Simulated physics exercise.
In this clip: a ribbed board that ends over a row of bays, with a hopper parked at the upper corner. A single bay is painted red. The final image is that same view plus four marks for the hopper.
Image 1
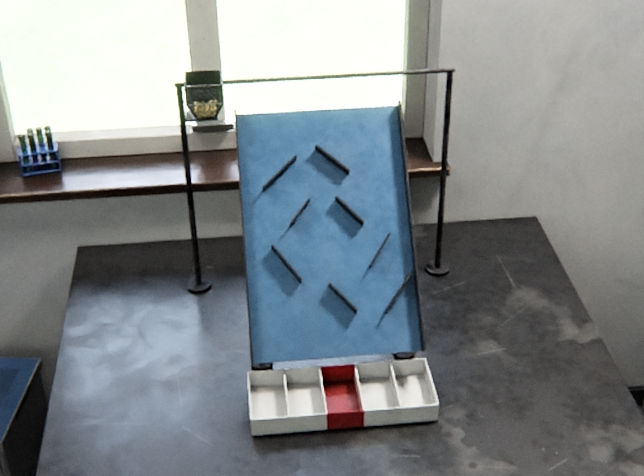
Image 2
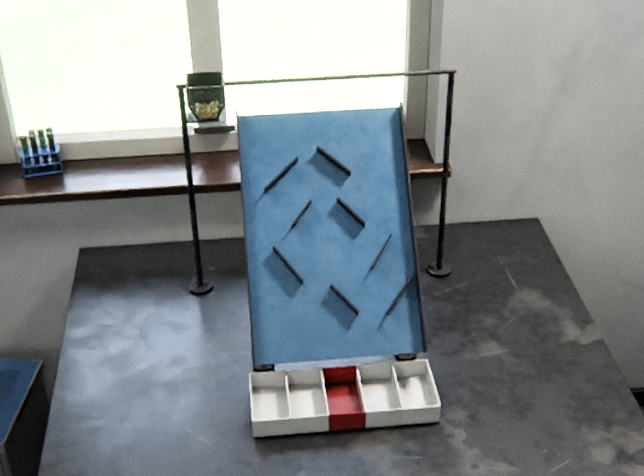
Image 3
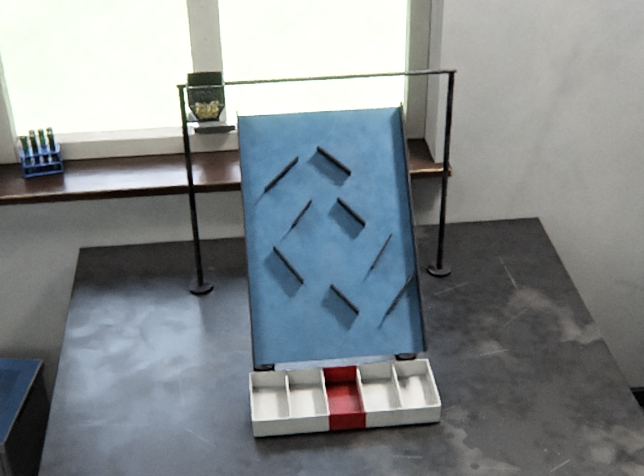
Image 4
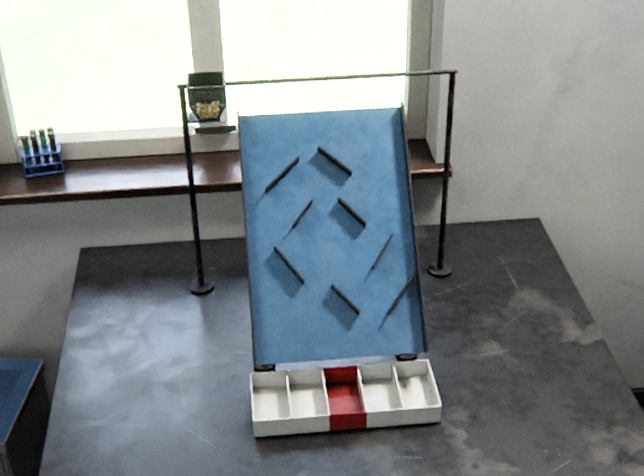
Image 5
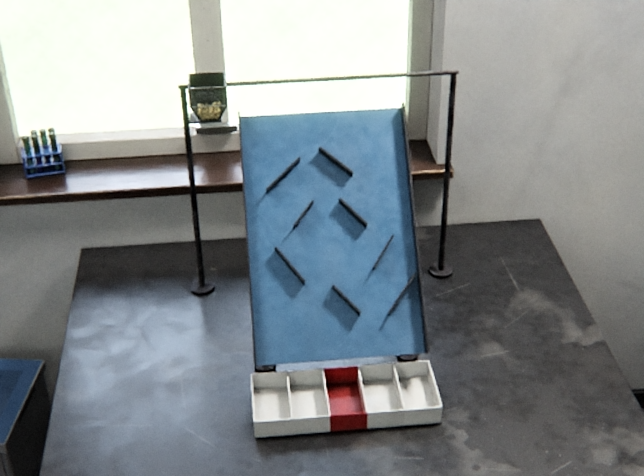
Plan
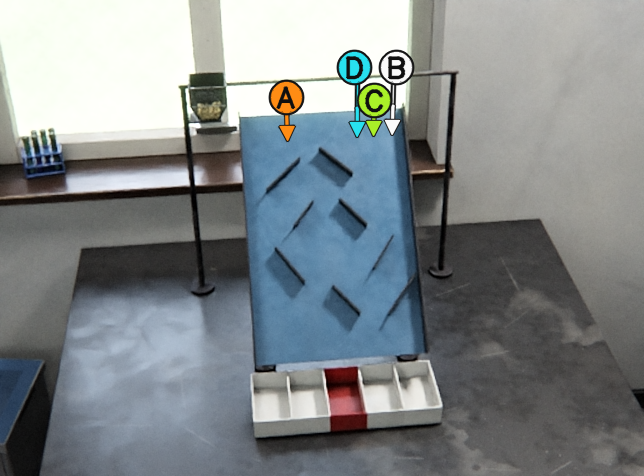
On a dark tabletop by a window, a tilted blue ribbed board stands above white bays, one red, with nothing visibly moving.
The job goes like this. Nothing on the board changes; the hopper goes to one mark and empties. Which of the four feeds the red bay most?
B works best here.
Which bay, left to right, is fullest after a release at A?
The first.
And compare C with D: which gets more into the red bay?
C it is.
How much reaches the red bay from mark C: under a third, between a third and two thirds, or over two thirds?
Under a third.
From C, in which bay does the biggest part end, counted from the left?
It is the fourth one.
On the marked copy, mark A meets the board at (287, 135); mark B meets the board at (392, 129); mark C meets the board at (373, 130); mark D meets the board at (357, 131).
For mark A, a stray few in the red bay, most in other bays, a small part outside the box.
For mark B, about a third in the red bay, about two thirds in other bays, a stray few outside the box.
For mark C, a small part in the red bay, most in other bays, a stray few held on the board.
For mark D, none in the red bay, nearly all in other bays, a stray few held on the board.
